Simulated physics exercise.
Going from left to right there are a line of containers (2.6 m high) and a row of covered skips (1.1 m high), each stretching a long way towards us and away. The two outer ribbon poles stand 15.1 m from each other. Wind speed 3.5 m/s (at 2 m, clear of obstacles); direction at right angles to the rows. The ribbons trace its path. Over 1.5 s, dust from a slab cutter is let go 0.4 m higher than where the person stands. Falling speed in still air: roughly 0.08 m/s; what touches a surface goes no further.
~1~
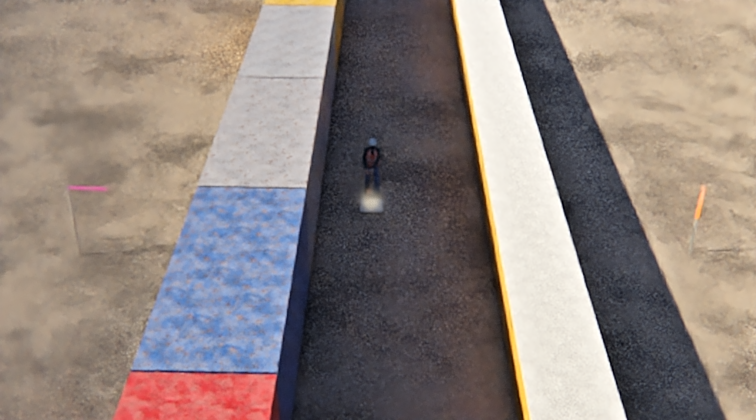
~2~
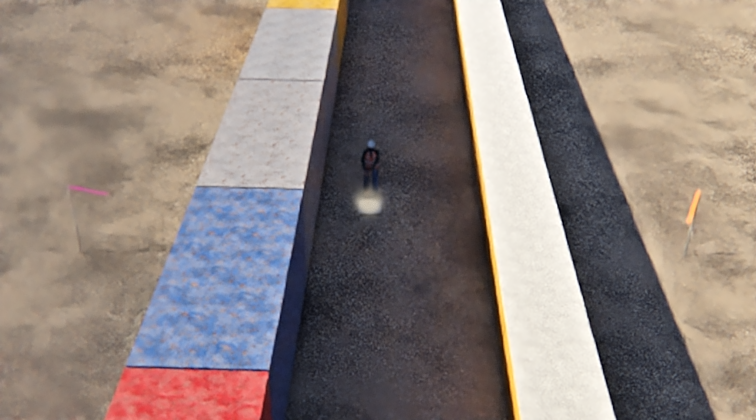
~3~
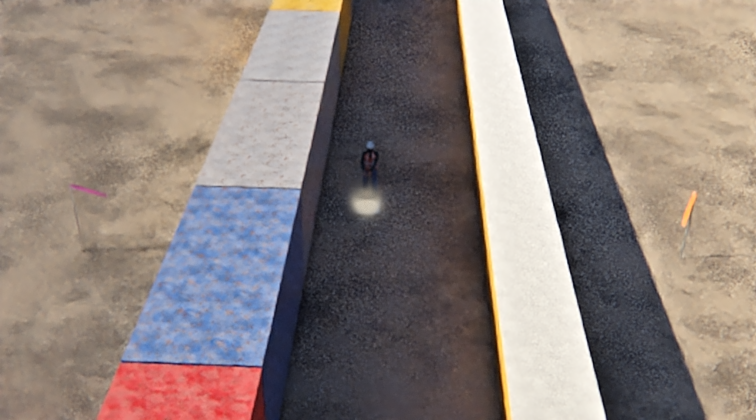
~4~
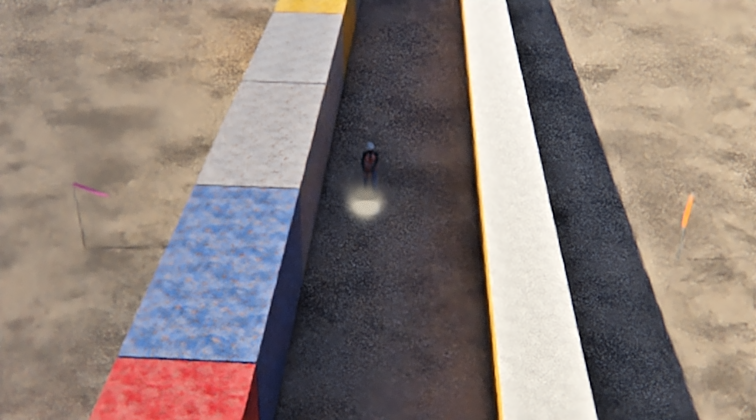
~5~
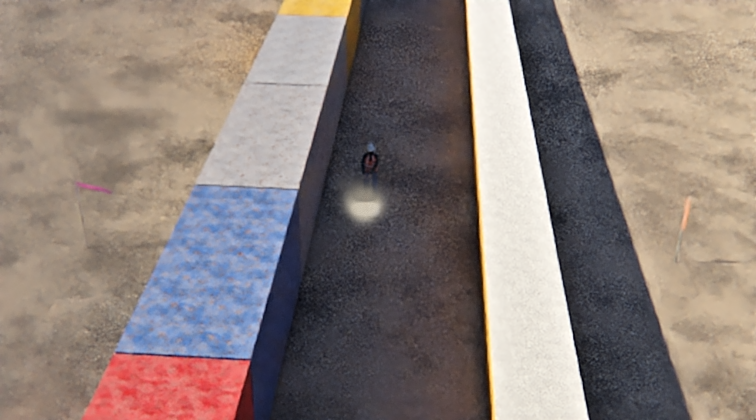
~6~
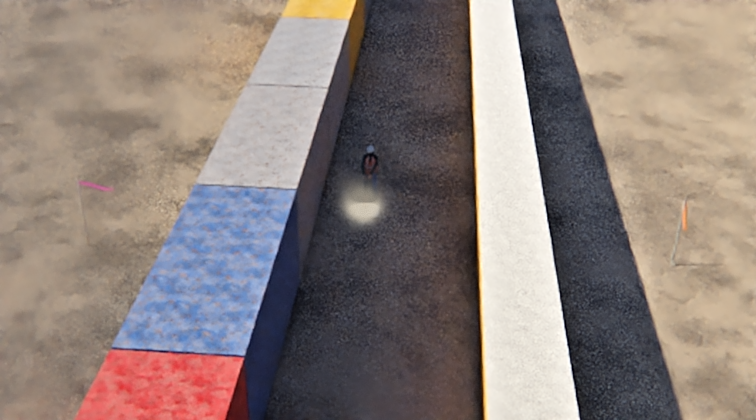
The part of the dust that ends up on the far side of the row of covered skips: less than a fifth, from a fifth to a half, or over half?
Size: Between a fifth and a half.
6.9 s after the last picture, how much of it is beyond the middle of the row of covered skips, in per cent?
About 5 per cent.
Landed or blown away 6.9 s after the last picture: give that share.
Roughly 40 per cent at that point.
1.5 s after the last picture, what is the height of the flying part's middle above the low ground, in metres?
Roughly 0.4 m up.
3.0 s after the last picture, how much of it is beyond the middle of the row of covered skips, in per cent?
I'd put it at about 0 percent.
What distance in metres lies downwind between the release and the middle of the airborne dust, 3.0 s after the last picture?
It is around 0.5 m.
Then, 1.5 s after the last picture, 6 % is no longer flying here, and 0 % is beyond the row of covered skips; the middle of what still flies is 0.5 m above the low ground, near (355, 202).
Then, 3.0 s after the last picture, 17 % is no longer flying here, and 0 % is beyond the row of covered skips; the middle of what still flies is 0.7 m above the low ground, near (348, 193).
Then, 6.9 s after the last picture, 39 % is no longer flying here, and 5 % is beyond the row of covered skips; the middle of what still flies is 1.8 m above the low ground, near (347, 157).
Then, 19.0 s after the last picture, 66 % is no longer flying here, and 30 % is beyond the row of covered skips; the middle of what still flies is 2.1 m above the low ground, near (684, 161).
Then, 44.0 s after the last picture, 97 % is no longer flying here, and 37 % is beyond the row of covered skips.
